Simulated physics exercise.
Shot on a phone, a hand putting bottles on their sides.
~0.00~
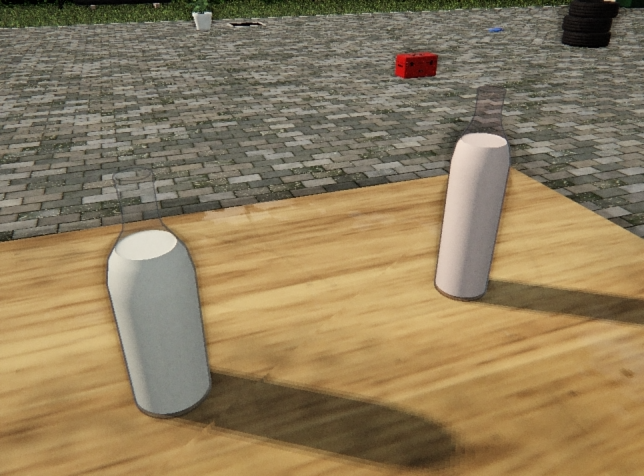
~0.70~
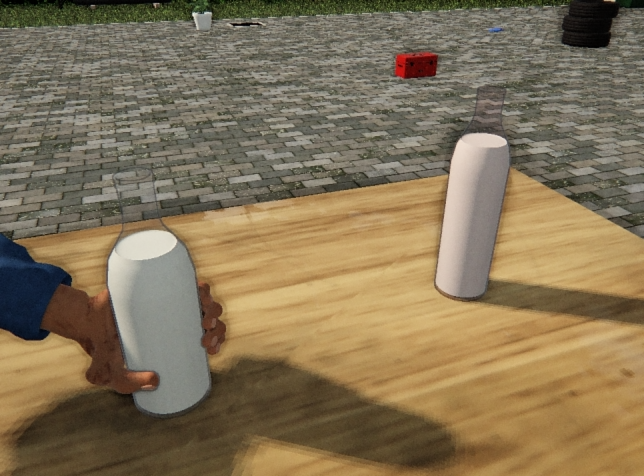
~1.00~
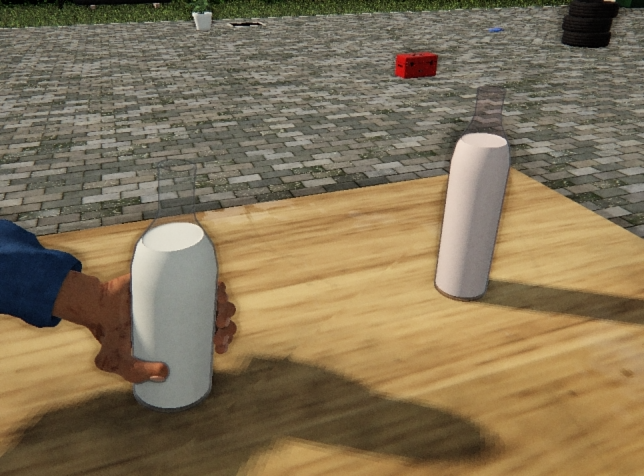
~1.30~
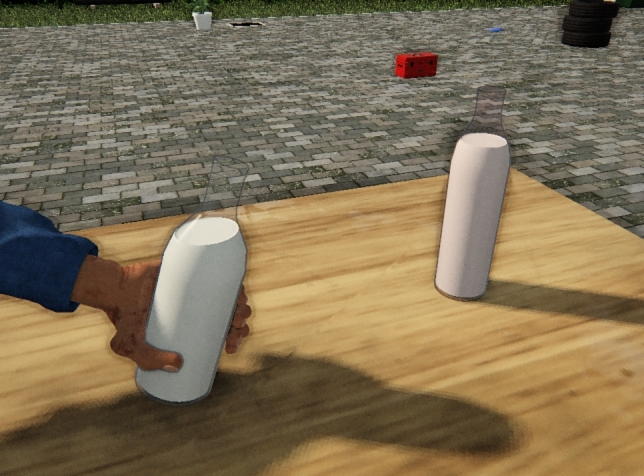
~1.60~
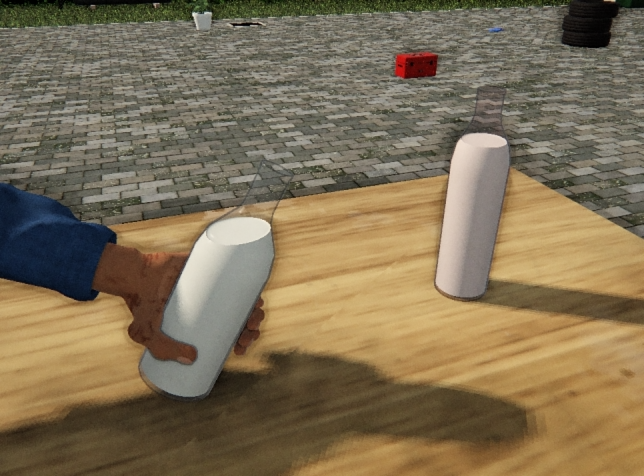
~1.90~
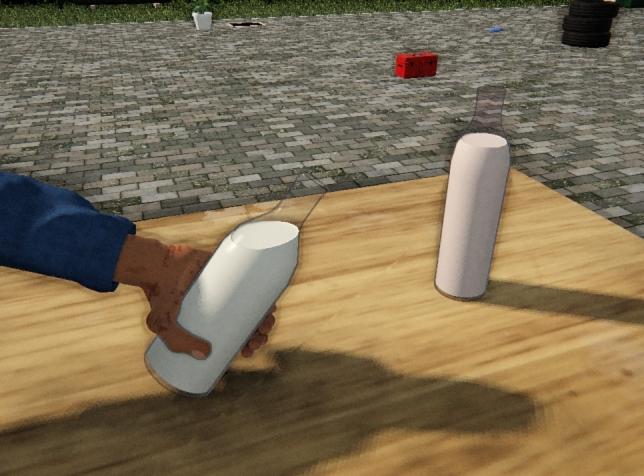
A hand grips the left of two pale bottles and tilts it to the right.
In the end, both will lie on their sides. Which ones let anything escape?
Left: Something escapes; right: Something escapes.
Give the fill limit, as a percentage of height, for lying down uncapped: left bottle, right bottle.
The first comes to close to 22 in a hundred, the second to 22.
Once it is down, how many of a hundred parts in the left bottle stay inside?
30 percent or so.
After 2.6 s, the left bottle is nearly down; left bottle, it is running out of the neck.
After 3.6 s, the left bottle lies flat; left bottle, it is running out of the neck.
After 6.5 s, both lie flat; left bottle, it is running out of the neck; right bottle, it is running out of the neck.
